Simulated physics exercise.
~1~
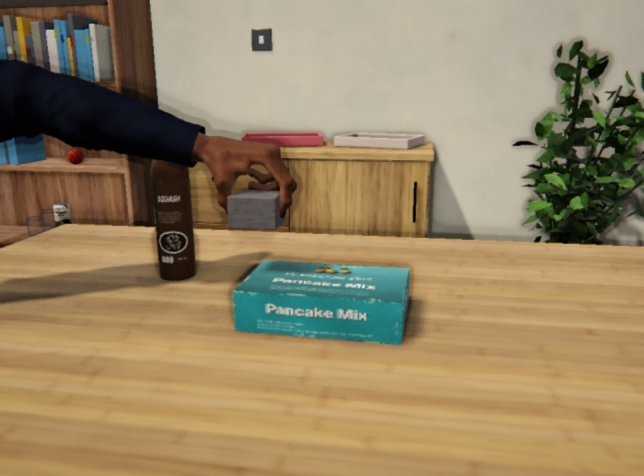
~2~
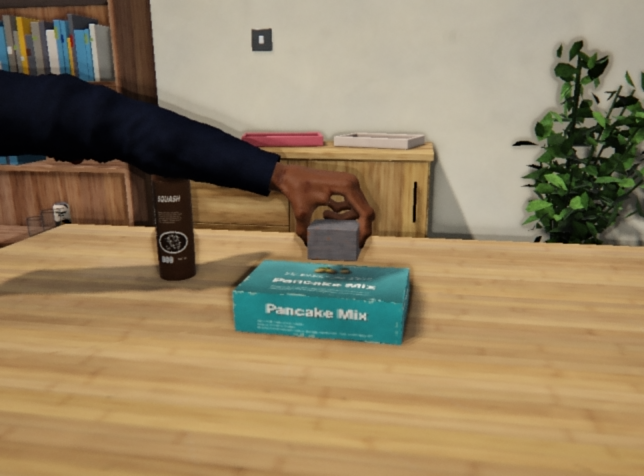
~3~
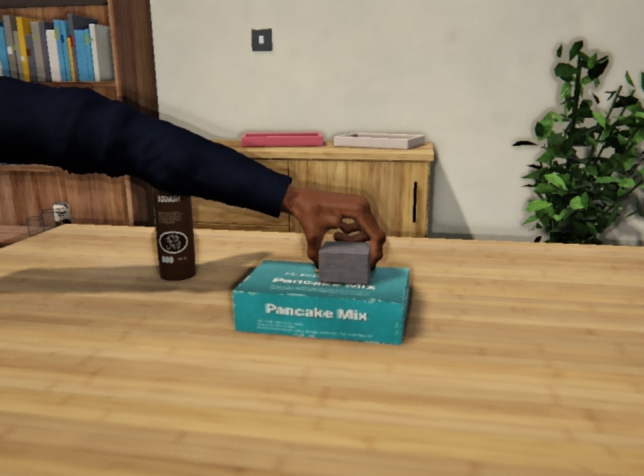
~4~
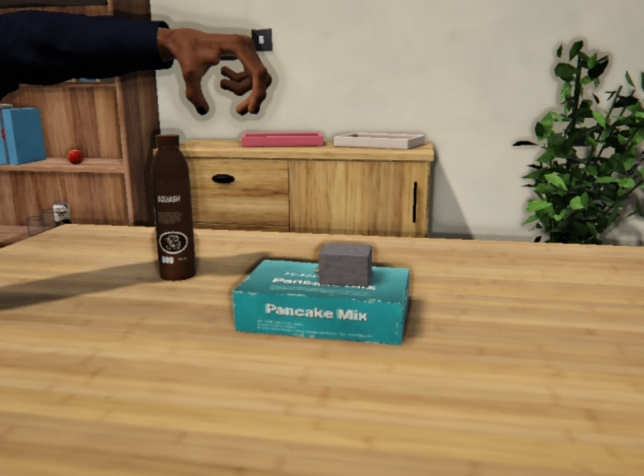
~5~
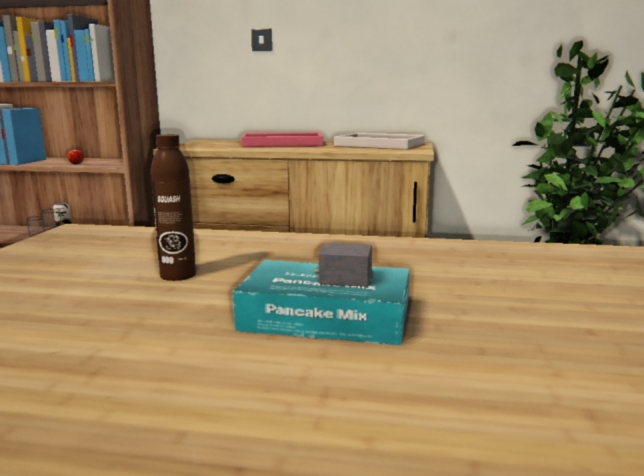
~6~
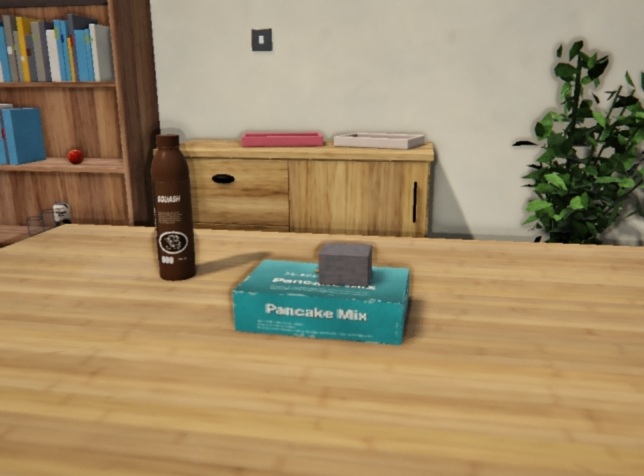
A hand in a dark blue sleeve holds a small grey block above a pale wooden table, seen from across the tabletop in a room with a bookshelf, a low cabinet and a leafy plant behind. A turquoise pancake mix box lies flat near the middle, with a brown bottle standing to its left. The hand carries the block to the right, then lowers it onto the right part of the box. The fingers let go, and the hand draws back up and to the left, out of view. The block stays resting on the box, and nothing falls.
